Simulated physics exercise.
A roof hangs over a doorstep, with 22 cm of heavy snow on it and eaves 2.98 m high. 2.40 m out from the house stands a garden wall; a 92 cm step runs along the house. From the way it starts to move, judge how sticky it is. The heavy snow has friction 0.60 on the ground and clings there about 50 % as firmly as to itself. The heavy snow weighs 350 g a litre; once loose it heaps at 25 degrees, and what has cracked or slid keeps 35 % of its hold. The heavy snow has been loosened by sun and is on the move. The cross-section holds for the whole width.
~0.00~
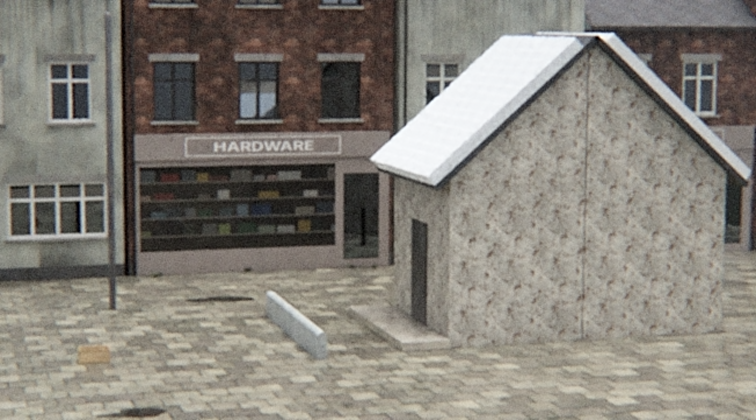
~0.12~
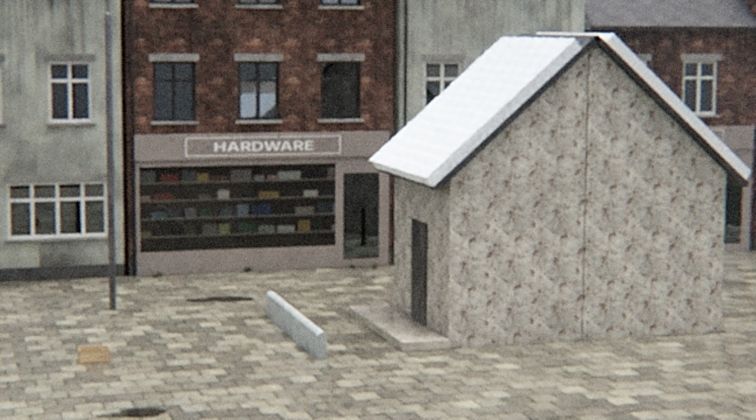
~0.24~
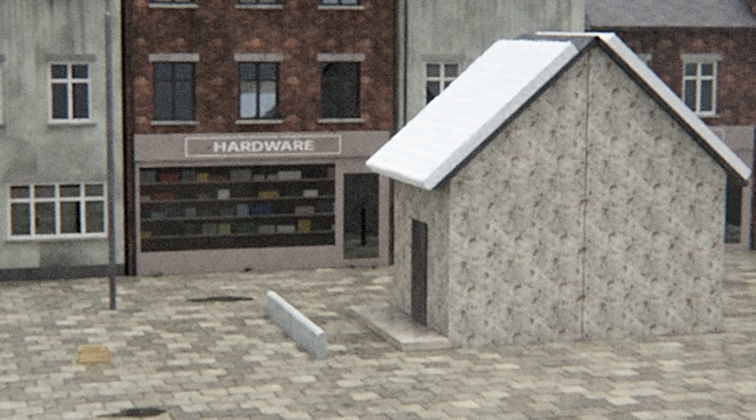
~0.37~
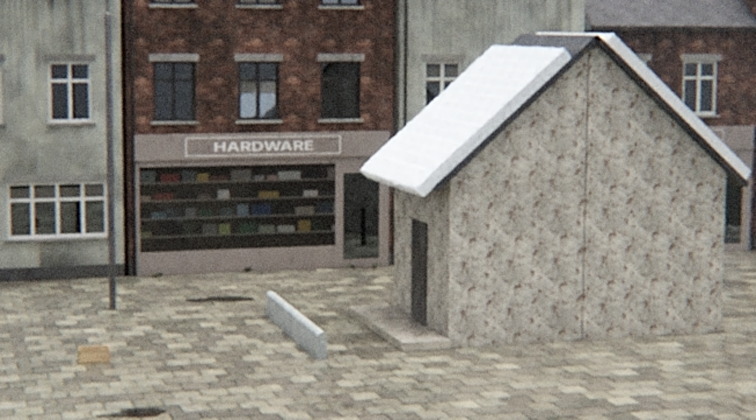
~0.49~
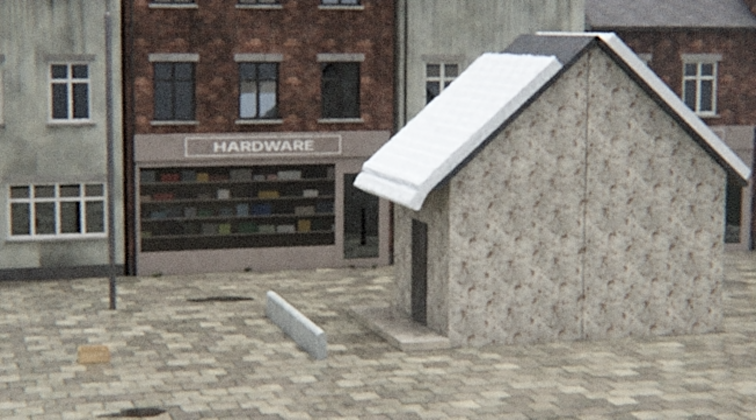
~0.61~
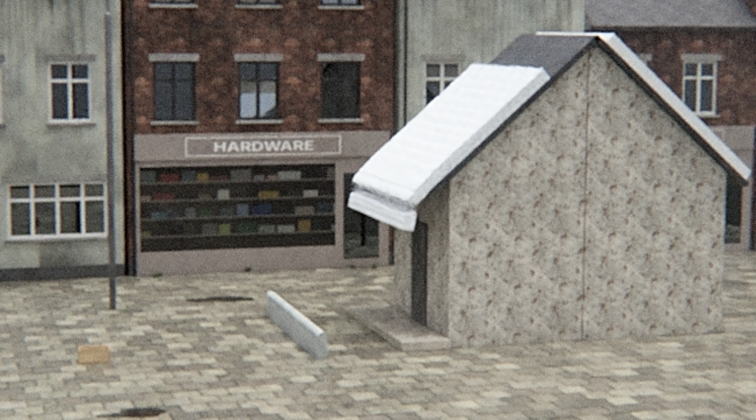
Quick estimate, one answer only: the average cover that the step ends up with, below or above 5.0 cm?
I would say below.
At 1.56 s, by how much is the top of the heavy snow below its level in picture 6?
The gap comes to roughly 3.7 metres.
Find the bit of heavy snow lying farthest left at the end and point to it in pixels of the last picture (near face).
I'd point to around (104, 368).
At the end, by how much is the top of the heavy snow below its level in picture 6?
I'd put it at something like 4.5 m.
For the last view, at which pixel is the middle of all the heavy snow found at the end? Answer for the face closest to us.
Somewhere about (332, 345), I'd say.
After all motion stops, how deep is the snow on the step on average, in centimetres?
Roughly 0 centimetres, I'd say.
By 1.05 s, 49 % of the snow is still up on the roof and 51 % is falling or down.
By 1.56 s, none of the snow is still up on the roof and all is falling or down.
By 2.08 s, none of the snow is still up on the roof and all is falling or down.
By 2.60 s, none of the snow is still up on the roof and all is falling or down.
By 2.70 s, at the end, none of the snow is still up on the roof and the snow on the step is 4 mm deep on average.
